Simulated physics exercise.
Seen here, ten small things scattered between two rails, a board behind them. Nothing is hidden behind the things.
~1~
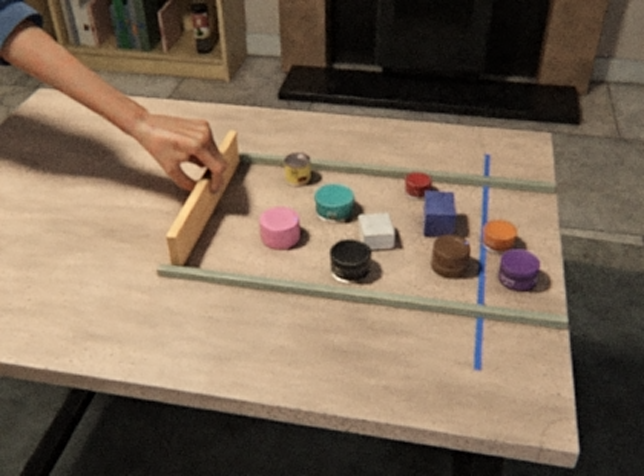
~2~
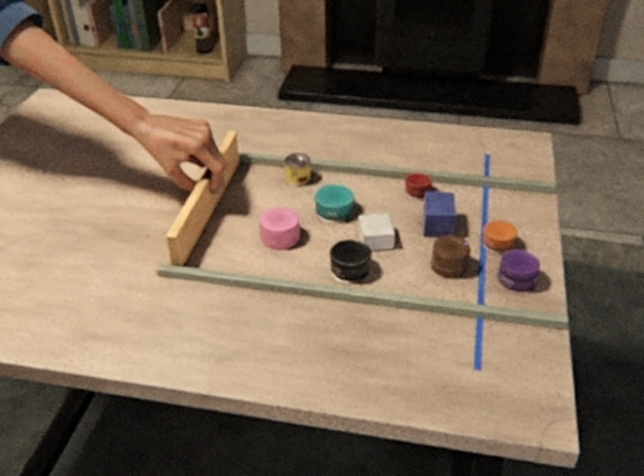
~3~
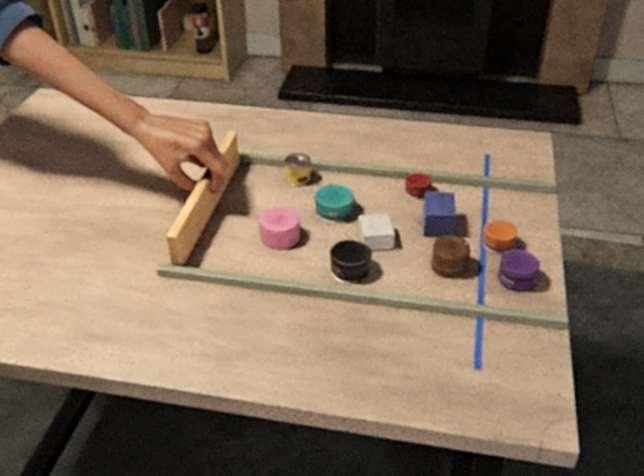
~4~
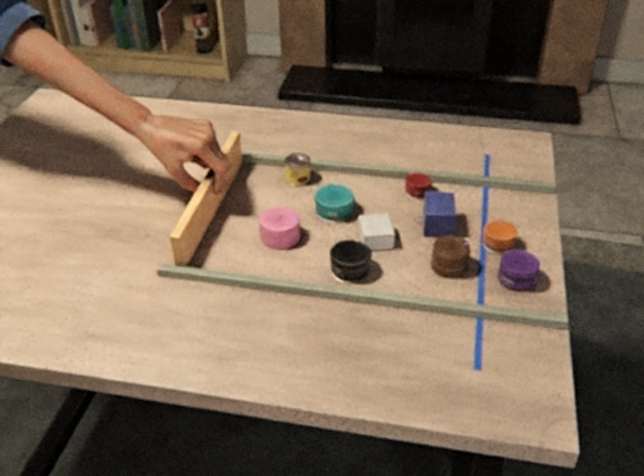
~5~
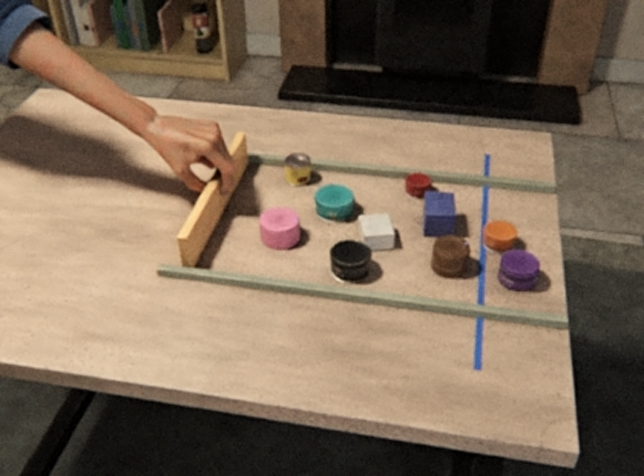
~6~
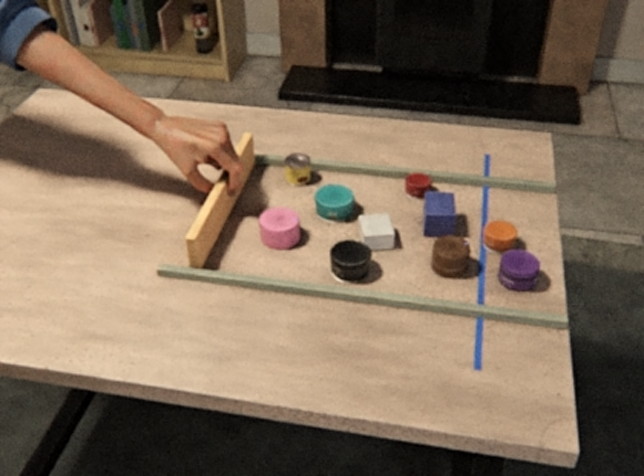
We see a hand holding a wooden board upright behind ten small, colourful objects scattered between two rails on a table. The hand stays nearly still, then slides the board slightly to the right, while the objects remain in place.
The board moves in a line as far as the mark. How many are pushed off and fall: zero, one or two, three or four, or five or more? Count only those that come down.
The number that fall off is one or two.
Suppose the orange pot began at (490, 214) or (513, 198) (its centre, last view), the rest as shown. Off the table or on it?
In turn it tumbles off; remains up.
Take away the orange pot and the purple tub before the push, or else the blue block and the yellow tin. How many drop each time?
0 in the first case, 1 in the second.
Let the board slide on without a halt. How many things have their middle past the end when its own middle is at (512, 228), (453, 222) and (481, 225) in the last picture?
In that order 4, 0 and 1.
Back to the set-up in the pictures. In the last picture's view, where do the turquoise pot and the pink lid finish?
Near (506, 219) and (504, 257).
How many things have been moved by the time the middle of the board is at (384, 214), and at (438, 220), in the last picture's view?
By then 7, and 10.
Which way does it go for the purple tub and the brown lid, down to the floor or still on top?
The purple tub tumbles off, the brown lid holds on.
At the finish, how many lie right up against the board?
That makes 4.
Soon after, none off yet; purple tub at rest near (519, 270); orange pot at rest near (500, 237); brown lid at rest near (451, 256).
In the end, the number that fall off is one or two; gone, purple tub.
